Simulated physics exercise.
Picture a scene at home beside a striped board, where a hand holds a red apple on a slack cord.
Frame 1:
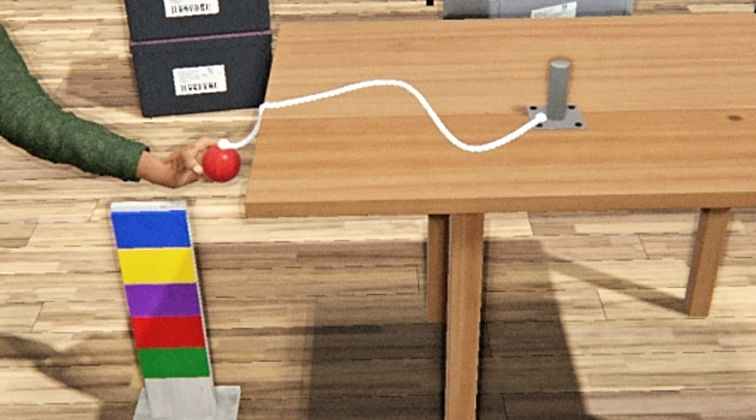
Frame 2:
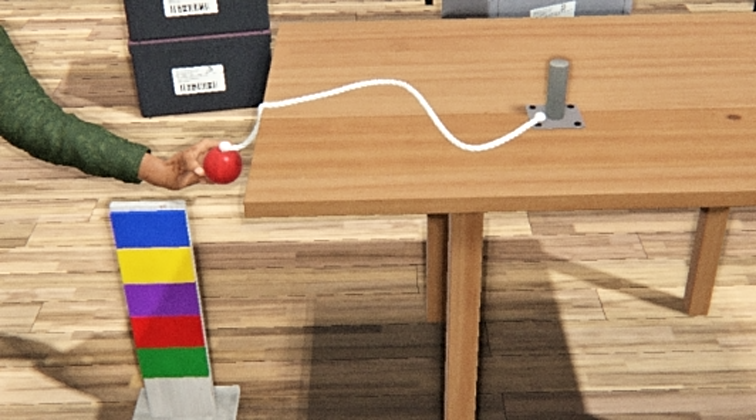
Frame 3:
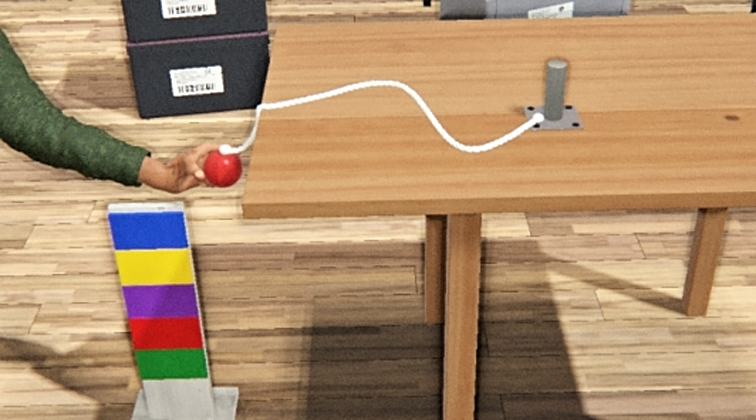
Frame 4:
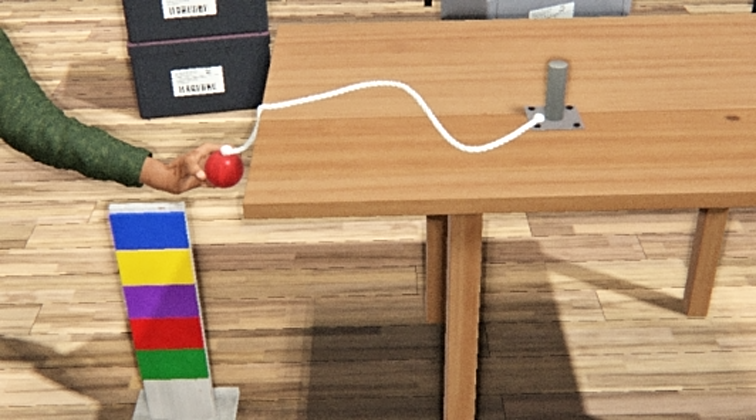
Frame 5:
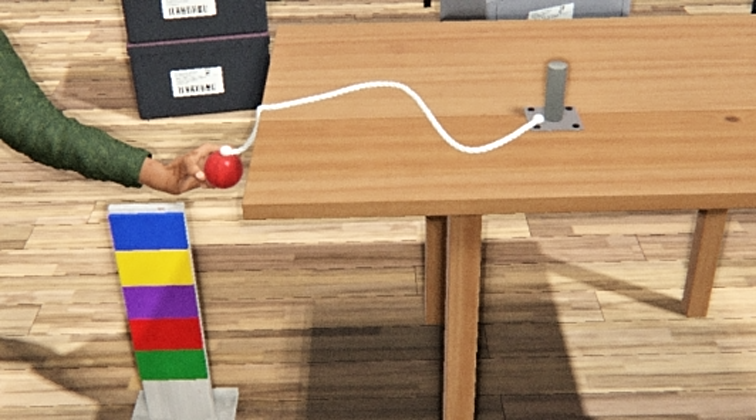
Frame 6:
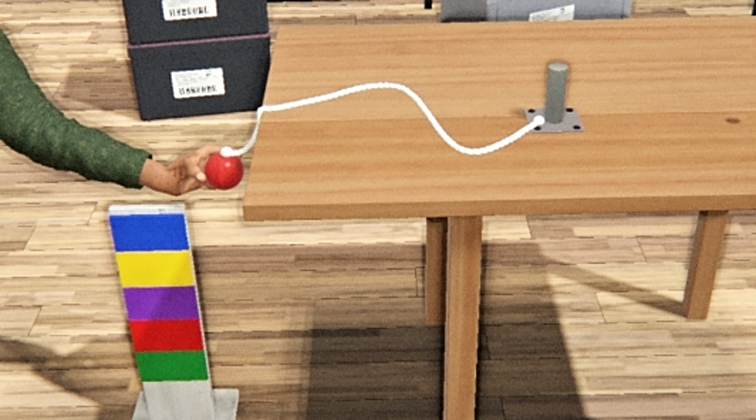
At home, beside a board striped blue, yellow, purple, red and green, a hand held a red apple on a slack white cord running across a wooden table to a post, and hardly anything moved.
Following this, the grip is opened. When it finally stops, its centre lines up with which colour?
Purple.
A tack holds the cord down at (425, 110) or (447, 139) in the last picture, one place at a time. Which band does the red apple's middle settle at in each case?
First try blue, second try yellow.
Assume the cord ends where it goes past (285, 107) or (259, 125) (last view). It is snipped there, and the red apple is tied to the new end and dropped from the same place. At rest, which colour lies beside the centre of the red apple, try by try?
Taking them in turn, you'd get blue, then yellow.
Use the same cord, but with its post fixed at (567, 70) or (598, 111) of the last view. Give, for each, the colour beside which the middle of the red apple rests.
It comes out yellow the first time and yellow the second time.
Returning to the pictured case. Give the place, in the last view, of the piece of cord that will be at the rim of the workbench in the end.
The piece you want is at about (385, 86).
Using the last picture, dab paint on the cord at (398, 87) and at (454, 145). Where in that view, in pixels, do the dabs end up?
They go to (273, 123) and to (418, 121).
Soon after, apple near (302, 311); level with purple.
Then, apple near (261, 308); level with purple.
At rest, apple near (273, 312); level with purple. Its middle rests at the purple band.
